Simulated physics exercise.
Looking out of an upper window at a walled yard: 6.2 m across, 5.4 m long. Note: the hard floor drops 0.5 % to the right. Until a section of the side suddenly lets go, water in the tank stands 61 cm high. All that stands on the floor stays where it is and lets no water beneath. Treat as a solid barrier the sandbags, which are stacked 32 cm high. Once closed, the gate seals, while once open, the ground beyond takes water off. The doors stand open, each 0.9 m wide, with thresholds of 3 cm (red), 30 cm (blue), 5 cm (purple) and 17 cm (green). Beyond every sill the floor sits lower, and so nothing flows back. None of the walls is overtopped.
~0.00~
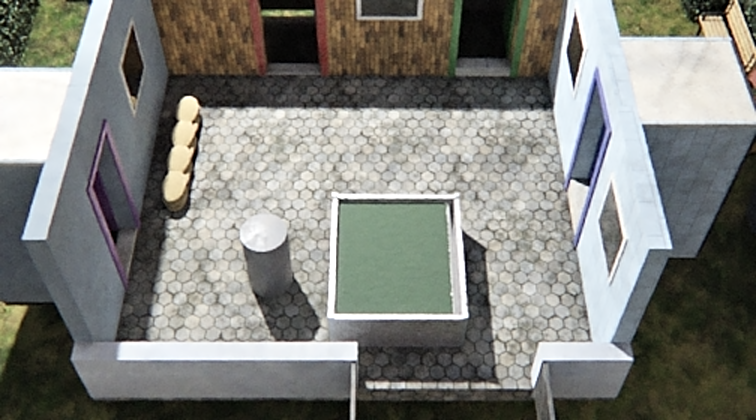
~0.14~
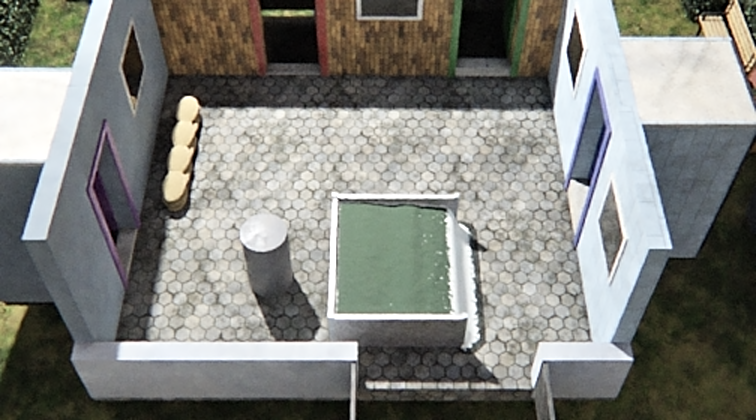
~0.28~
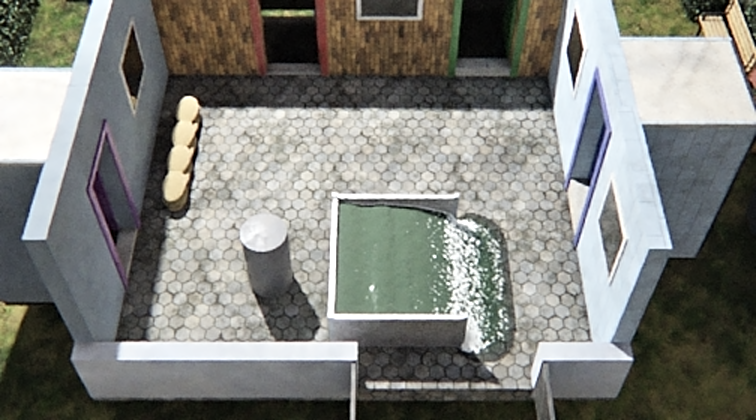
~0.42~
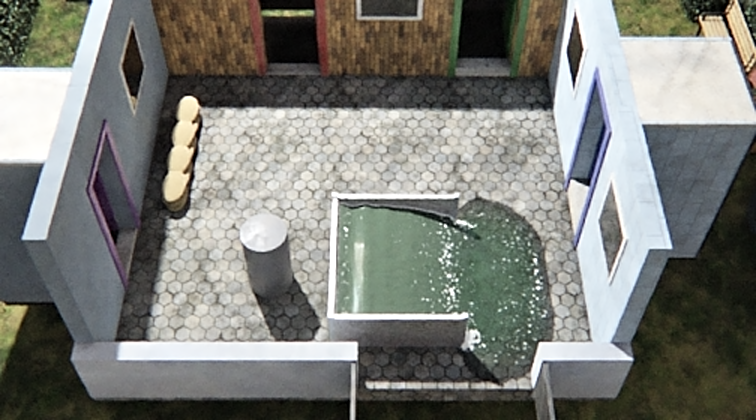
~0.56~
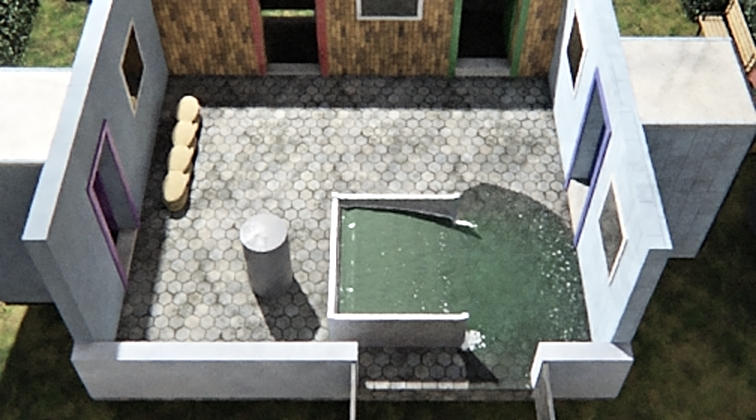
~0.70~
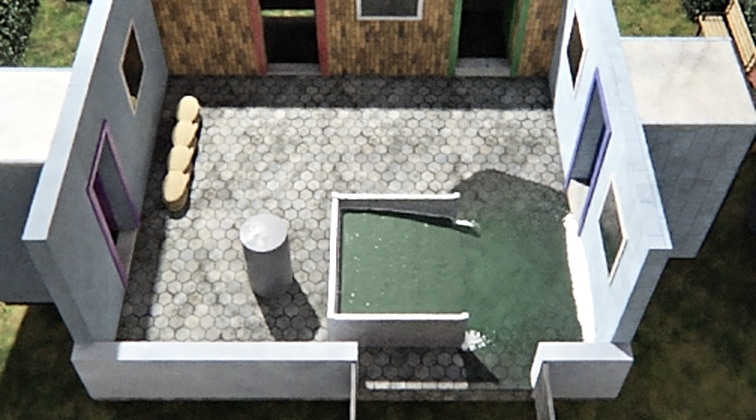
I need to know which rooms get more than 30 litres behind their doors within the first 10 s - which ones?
My prediction: Red door: Short of the set amount, blue door: Short of the set amount, purple door: Short of the set amount, green door: Short of the set amount.
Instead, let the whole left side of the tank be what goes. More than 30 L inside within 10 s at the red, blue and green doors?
Then: Red beyond it, blue short of it, green short of it.
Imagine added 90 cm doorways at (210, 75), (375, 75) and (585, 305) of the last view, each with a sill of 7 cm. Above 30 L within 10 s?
Taking them in order, the first gets too little, the second too little and the third enough.
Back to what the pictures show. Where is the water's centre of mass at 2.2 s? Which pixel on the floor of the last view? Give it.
The water's centre sits at about (500, 267).
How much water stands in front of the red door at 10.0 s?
It's some 4.0 centimetres deep.
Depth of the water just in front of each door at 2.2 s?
In cm: Red 0, blue 23, purple 0, green 4.
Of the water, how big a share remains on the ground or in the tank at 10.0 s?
Around 78 per cent of the water.
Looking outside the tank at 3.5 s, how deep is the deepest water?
It gets to some 23 cm.
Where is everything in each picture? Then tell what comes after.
In the first frame, still water, 61 cm deep, in the tank at (397, 257).
In the second frame, water pours out at (456, 275) and has run 1.0 m, to a hidden place; typically 7 cm deep outside, 61 cm at the tank's back.
In the third frame, the front is at a hidden place, 1.2 m from the gap at (456, 276); 1.3 m2 of floor is under water; 61 cm left at the back of the tank.
In the fourth frame, water pours out at (455, 277) and has run 1.5 m, to a hidden place; typically 9 cm deep outside, 55 cm at the tank's back.
In the fifth frame, the front is at a hidden place, 1.9 m from the gap at (455, 277); 4.4 m2 of floor is under water; 52 cm left at the back of the tank.
In the sixth frame, water pours out at (455, 277) and has run 2.3 m, to (569, 202); typically 8 cm deep outside, 50 cm at the tank's back.
After 1.4 s water covers 20 % of the floor and is deepest (46 cm) near (593, 371); red door not reached, blue door 28 cm at the sill, 0 L in, purple door not reached, green door not reached.
After 2.2 s water covers 25 % of the floor and is deepest (34 cm) near (593, 371); red door not reached, blue door 23 cm at the sill, 1 L in, purple door not reached, green door not reached.
After 3.5 s water covers 40 % of the floor and is deepest (23 cm) near (545, 83); red door not reached, blue door 13 cm at the sill, 1 L in, purple door not reached, green door 19 cm at the sill, 5 L in.
After 6.0 s water covers 60 % of the floor and is deepest (14 cm) near (168, 81); red door 5 cm at the sill, 2 L in, blue door 7 cm at the sill, 1 L in, purple door not reached, green door 11 cm at the sill, 8 L in.
After 10.0 s water covers 90 % of the floor and is deepest (8 cm) near (139, 370); red door 4 cm at the sill, 6 L in, blue door 6 cm at the sill, 1 L in, purple door 2 cm at the sill, 0 L in, green door 5 cm at the sill, 9 L in.
